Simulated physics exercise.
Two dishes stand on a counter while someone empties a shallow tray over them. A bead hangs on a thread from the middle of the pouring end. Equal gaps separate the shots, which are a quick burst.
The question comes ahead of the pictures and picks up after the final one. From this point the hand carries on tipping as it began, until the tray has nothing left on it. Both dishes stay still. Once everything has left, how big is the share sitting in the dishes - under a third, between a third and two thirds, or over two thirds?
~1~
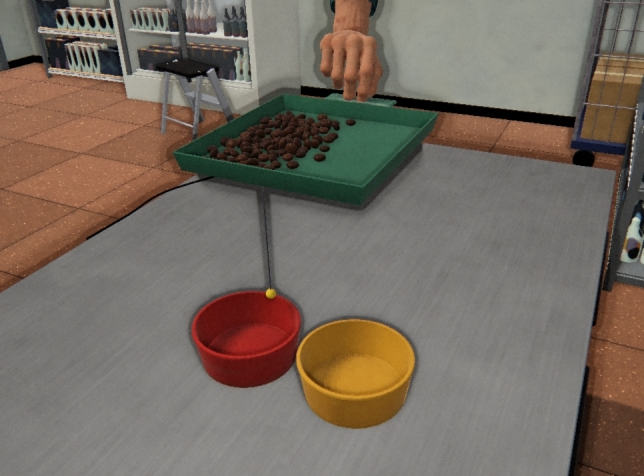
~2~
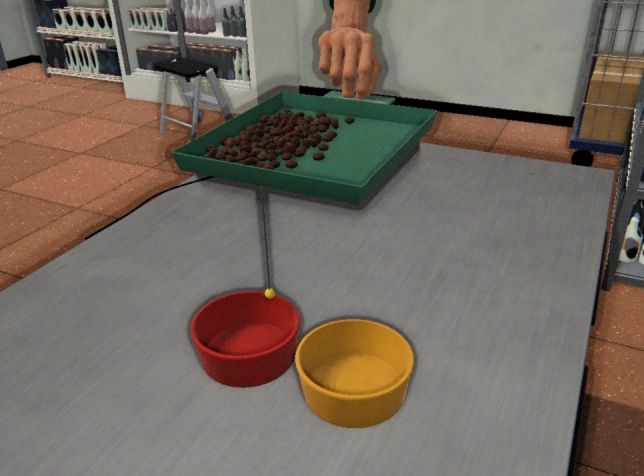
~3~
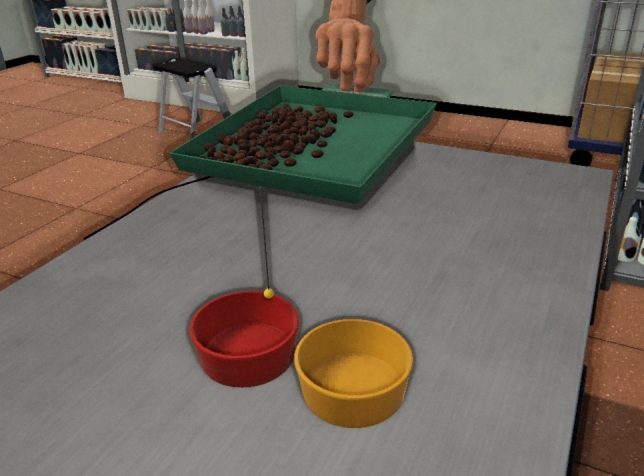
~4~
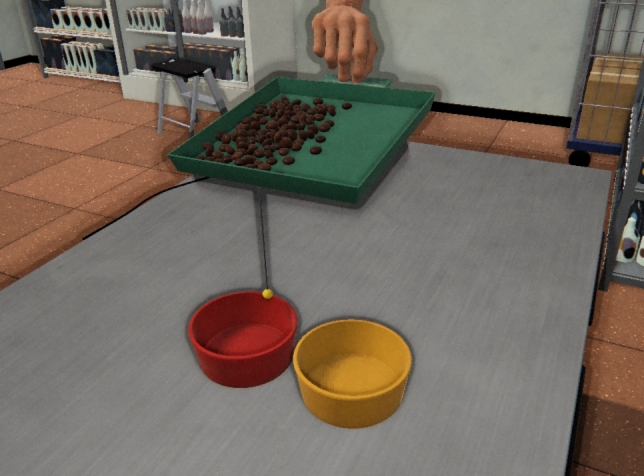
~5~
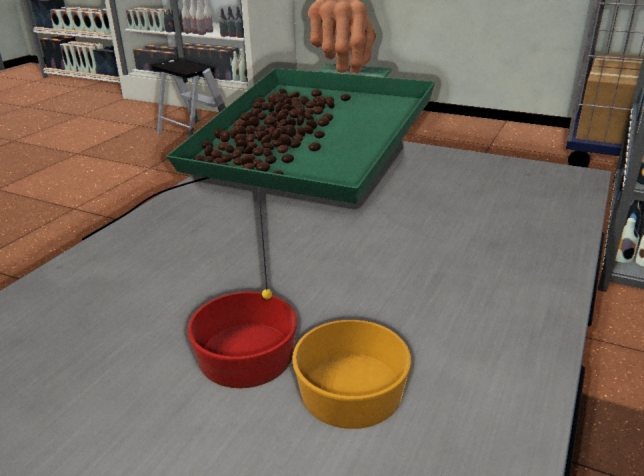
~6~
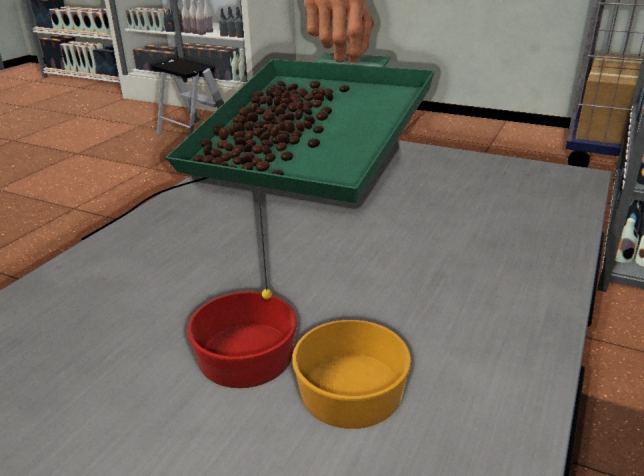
The dishes will end up with a third to two thirds of the load.
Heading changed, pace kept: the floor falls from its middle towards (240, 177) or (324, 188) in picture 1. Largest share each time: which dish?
On the first try it would be the one on the left, and on the second the one on the right.
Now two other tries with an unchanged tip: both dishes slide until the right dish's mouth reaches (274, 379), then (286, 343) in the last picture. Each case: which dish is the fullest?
On the first try it would be the one on the left, and on the second the one on the left.
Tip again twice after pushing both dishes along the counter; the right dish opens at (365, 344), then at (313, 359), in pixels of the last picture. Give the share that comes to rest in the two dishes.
First placement: 30 per cent; second placement: 70 per cent.
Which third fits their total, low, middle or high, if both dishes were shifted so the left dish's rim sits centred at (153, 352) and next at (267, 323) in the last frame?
The two tries give, in order: Below one third; under a third.
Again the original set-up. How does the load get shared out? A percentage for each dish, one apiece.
The left dish ends with 50 per cent of the load and the right dish with 0 per cent.
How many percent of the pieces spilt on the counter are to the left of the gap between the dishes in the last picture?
Estimate: About 100 per cent.
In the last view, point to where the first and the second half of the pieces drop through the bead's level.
I'd place the first part at (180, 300) and the rest at (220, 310).
Soon after the last picture, tray tipped steeply; all on the tray.
A little later, tray tipped right over; about a third on the tray; about a quarter in the left dish; about a quarter outside both; about a quarter in the air.
Later still, tray tipped past a quarter turn; a stray few in the right dish; about half in the left dish; about half outside both.
At rest, tray tipped past a quarter turn; a stray few in the right dish; about half in the left dish; about half outside both.
